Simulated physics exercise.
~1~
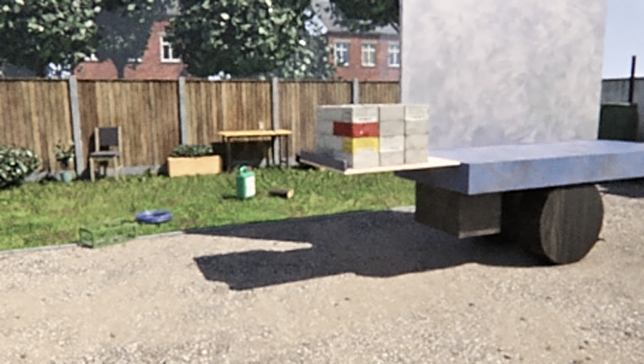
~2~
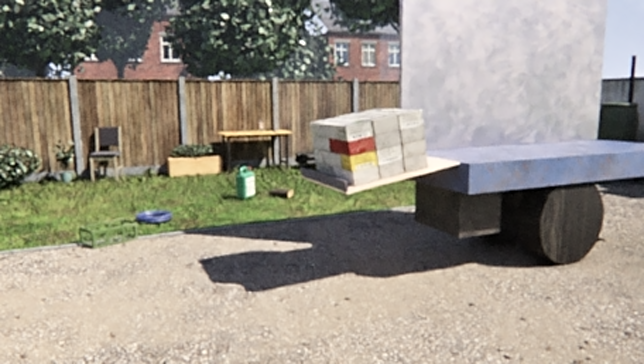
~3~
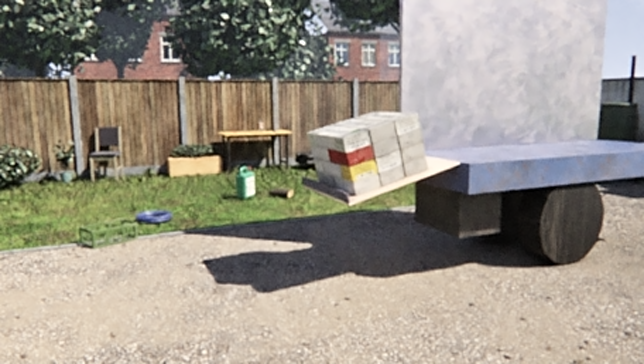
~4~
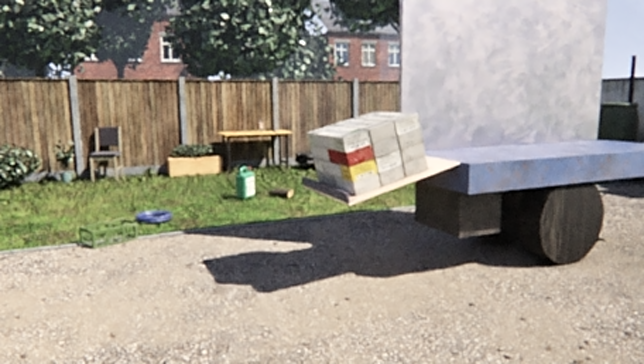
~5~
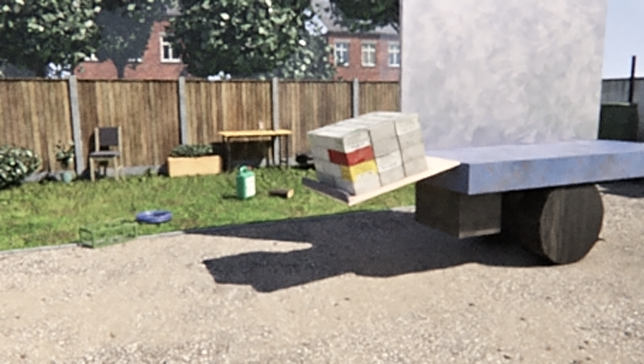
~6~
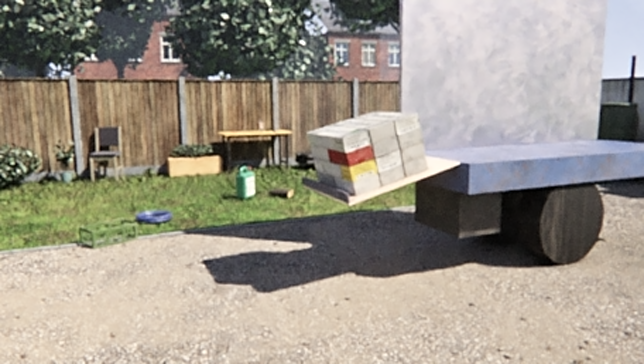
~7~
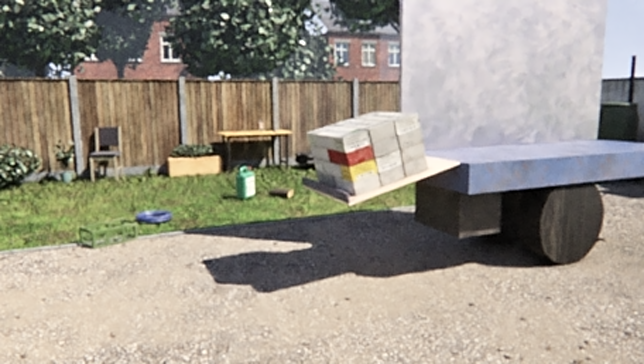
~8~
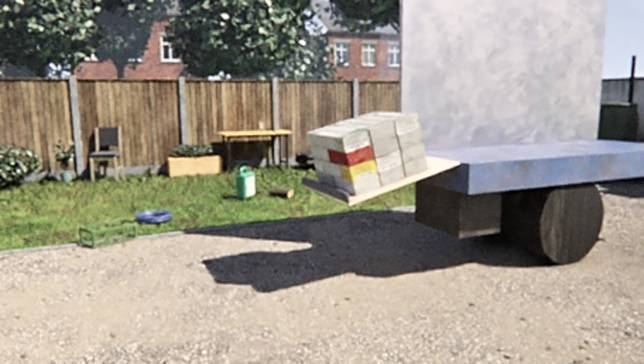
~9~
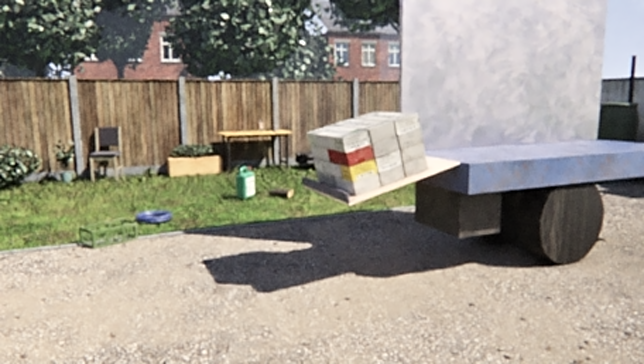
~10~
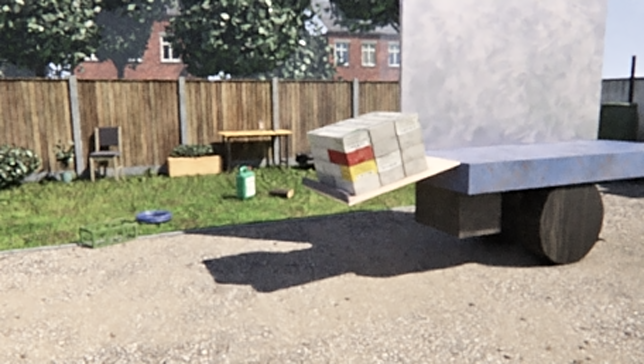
The platform at the back of a parked lorry drooped at its outer, left end, tilting the stack of pale boxes with one red and one yellow among them, then stopped and held still, with the whole pile still aboard above the gravel.
